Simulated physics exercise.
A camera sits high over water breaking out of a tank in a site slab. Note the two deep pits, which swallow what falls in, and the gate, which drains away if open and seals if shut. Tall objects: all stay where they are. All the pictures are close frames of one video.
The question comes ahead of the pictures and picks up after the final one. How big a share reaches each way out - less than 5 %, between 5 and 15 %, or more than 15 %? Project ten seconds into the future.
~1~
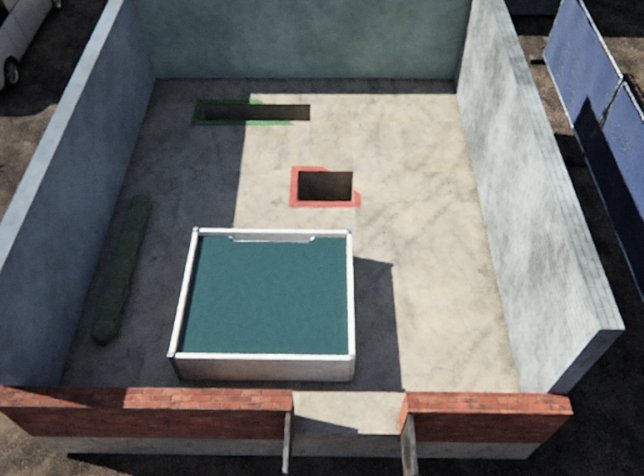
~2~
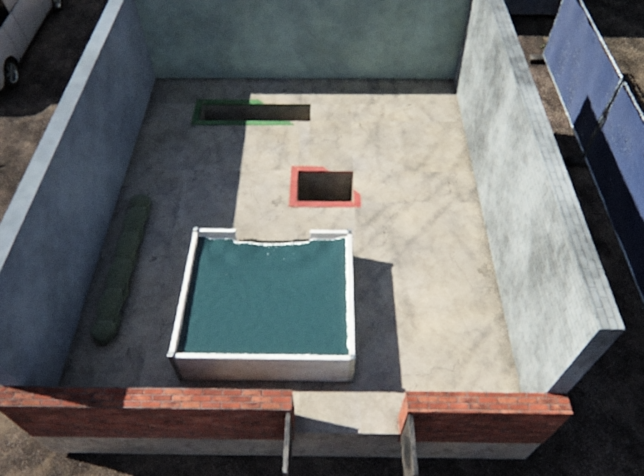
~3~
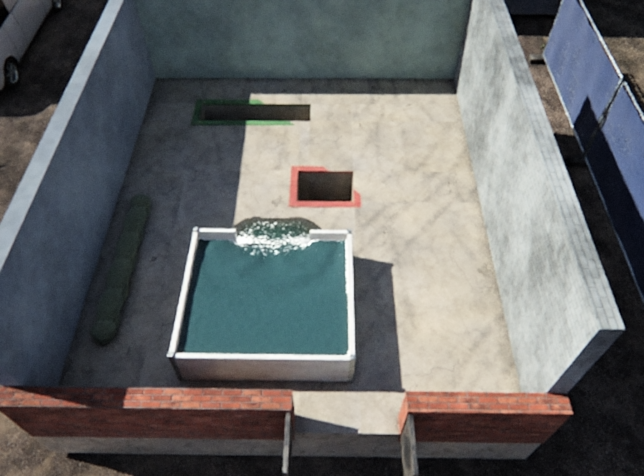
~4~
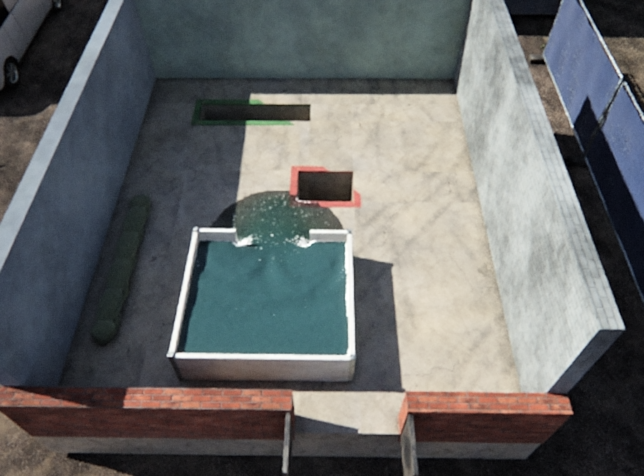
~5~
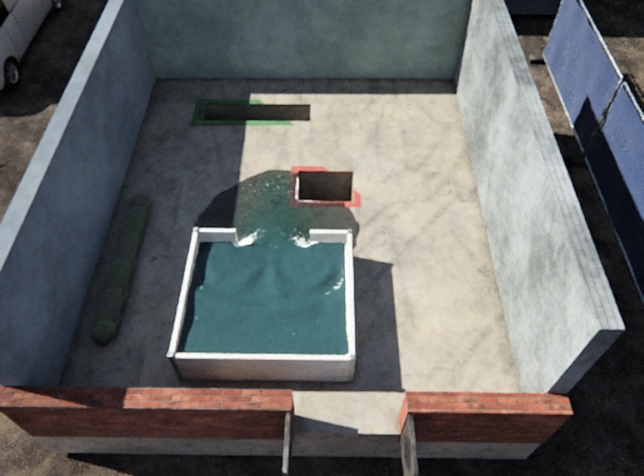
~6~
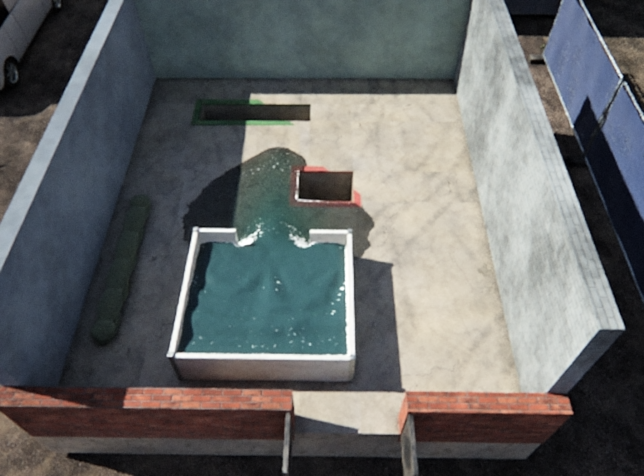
In order: The gate is going to swallow a share short of five per cent; the green pit is going to swallow a share past fifteen per cent; the red pit is going to swallow a share past fifteen per cent.
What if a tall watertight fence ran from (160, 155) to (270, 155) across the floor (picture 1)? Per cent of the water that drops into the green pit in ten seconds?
I'd put the green pit at roughly 15 %.
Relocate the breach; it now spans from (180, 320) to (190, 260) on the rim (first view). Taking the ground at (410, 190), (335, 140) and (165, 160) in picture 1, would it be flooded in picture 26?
In the order asked: Out of reach, out of reach, sodden.
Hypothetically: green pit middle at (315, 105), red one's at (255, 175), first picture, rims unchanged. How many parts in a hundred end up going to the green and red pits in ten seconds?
The green pit ends up with 20 per cent, the red pit with 35 per cent.
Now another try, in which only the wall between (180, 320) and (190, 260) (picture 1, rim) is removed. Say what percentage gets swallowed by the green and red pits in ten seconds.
The green pit takes 25 per cent and the red pit 2 per cent.
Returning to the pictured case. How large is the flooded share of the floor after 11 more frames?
30 %, roughly.
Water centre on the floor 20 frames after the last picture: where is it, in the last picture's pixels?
Roughly (254, 257).
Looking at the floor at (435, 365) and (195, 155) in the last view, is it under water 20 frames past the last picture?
High and dry, then submerged.
A moment on, water covers 20 % of the floor; the gate 0 %, the green pit 2 %, the red pit 5 %.
Next, water covers 30 % of the floor; the gate 0 %, the green pit 7 %, the red pit 11 %.
Then, water covers 30 % of the floor; the gate 0 %, the green pit 15 %, the red pit 17 %.
Later, water covers 35 % of the floor; the gate 0 %, the green pit 24 %, the red pit 23 %.
In the end, water covers 45 % of the floor; the gate 0 %, the green pit 32 %, the red pit 28 %.
